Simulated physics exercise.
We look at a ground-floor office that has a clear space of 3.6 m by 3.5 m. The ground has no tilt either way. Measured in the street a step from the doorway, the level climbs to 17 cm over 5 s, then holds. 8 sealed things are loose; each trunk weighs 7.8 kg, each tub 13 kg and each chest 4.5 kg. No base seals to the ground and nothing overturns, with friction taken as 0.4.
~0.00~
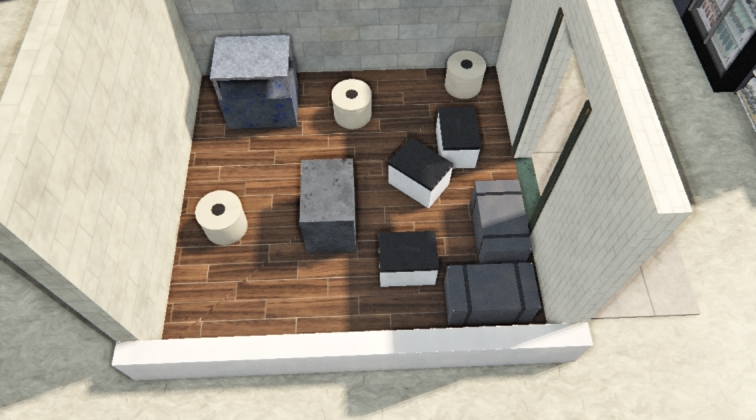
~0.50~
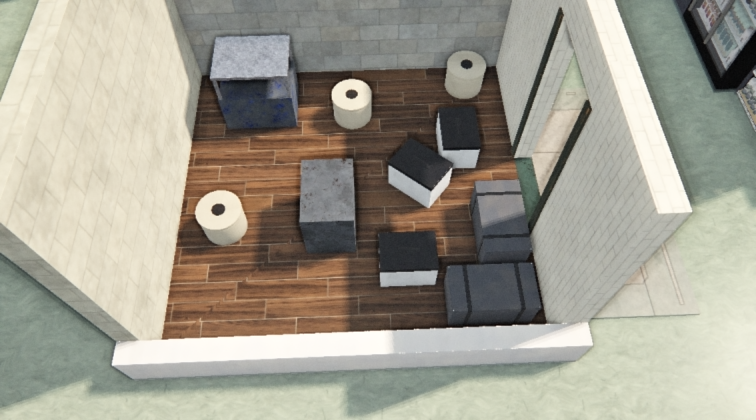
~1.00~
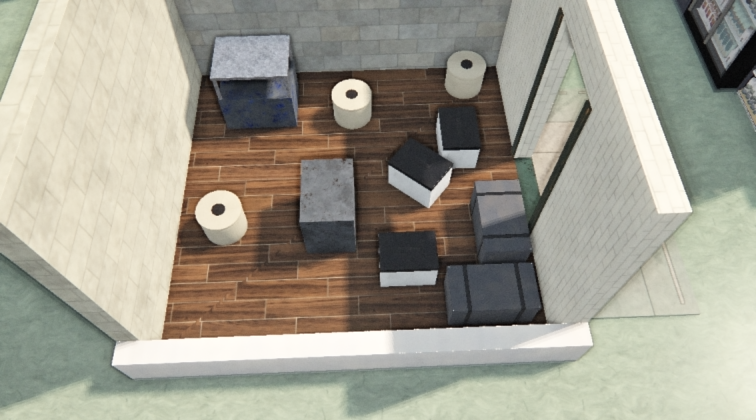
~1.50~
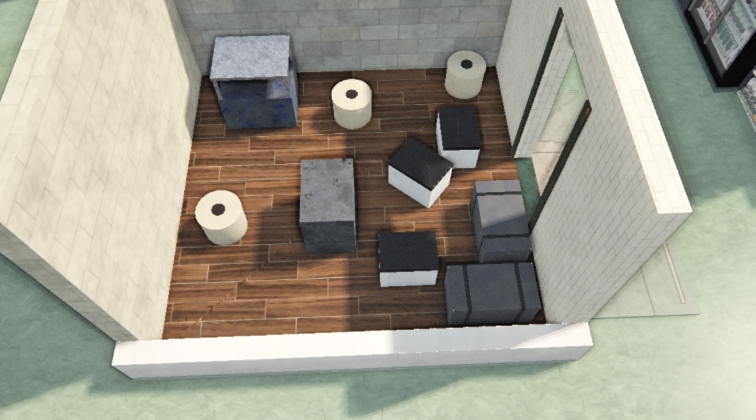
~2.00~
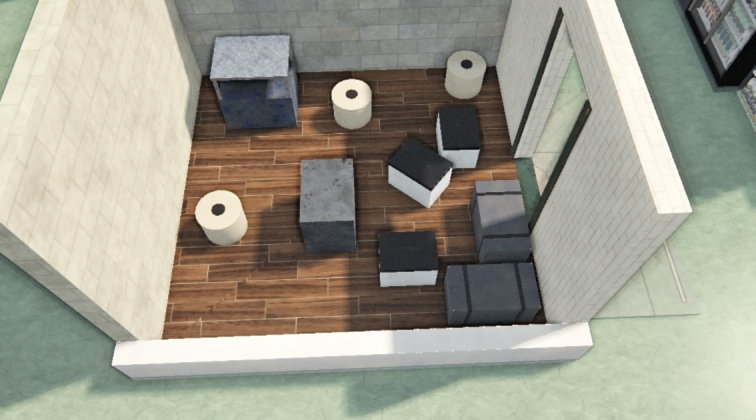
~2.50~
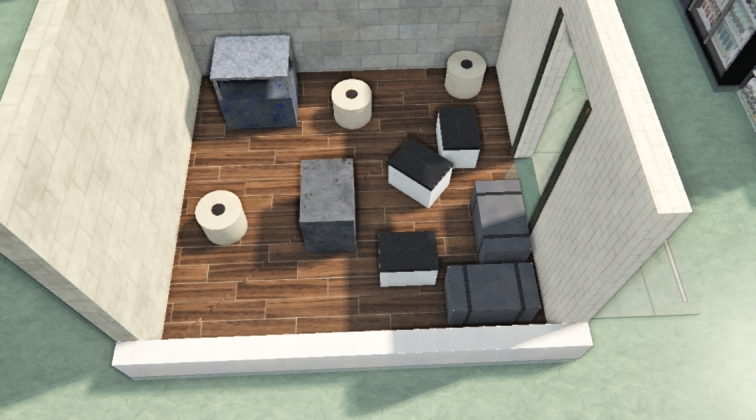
Pale green water spreads over the beige ground outside a small roofless room with a brown plank floor, seen from high above by a still camera. Three cream drums, black-topped white boxes, a grey block, dark chests at the lower right and a bluish-grey open-fronted unit at the upper left stay put. The water then creeps across the paving by the right-hand doorway.
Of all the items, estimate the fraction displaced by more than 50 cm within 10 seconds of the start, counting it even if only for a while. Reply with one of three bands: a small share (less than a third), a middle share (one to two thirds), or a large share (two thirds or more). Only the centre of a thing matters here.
A middle share, one to two thirds.
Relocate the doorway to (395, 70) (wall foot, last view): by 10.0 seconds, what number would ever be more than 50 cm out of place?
Result: 4.
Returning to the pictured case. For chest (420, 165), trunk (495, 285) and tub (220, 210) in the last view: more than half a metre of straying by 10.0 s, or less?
Beyond, within, within.
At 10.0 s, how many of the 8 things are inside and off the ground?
My tally comes to 5.
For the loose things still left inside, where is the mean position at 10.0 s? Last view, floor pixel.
(334, 186).
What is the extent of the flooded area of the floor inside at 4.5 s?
At that time the wet patch spans about 3.5 m2.
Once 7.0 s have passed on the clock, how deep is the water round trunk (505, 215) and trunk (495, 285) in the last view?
Roughly 4 and 2 cm.
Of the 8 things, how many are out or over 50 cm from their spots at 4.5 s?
0.
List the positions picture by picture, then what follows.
In the first frame, a trunk at (493, 287), on the bottom; a trunk at (503, 214), on the bottom; 0.0 m2 under water; 0 of 8 have shifted.
In the second frame, a trunk at (493, 287) rests on the ground; a trunk at (503, 214) rests on the ground; water covers 0.0 m2; 0 of 8 have shifted.
In the third frame, a trunk at (493, 287) rests on the ground; a trunk at (503, 214) rests on the ground; 0.0 m2 under water; 0 of 8 have shifted.
In the fourth frame, a trunk at (493, 287), on the bottom; a trunk at (503, 214) rests on the ground; 0.0 m2 under water; 0 of 8 have shifted.
In the fifth frame, a trunk at (493, 287), on the bottom; a trunk at (503, 214), on the bottom; 0.0 m2 under water; 0 of 8 have shifted.
In the sixth frame, a trunk at (493, 287), on the bottom; a trunk at (503, 214), on the bottom; water covers 0.1 m2; 0 of 8 have shifted.
After 3.5 s 0 of 8 are over 50 cm from their spots; 0 afloat.
After 4.5 s 0 of 8 are over 50 cm from their spots; 1 afloat.
After 7.0 s 4 of 8 are over 50 cm from their spots; 4 afloat.
After 10.0 s 4 of 8 are over 50 cm from their spots, and 4 have been at some point; 5 afloat.
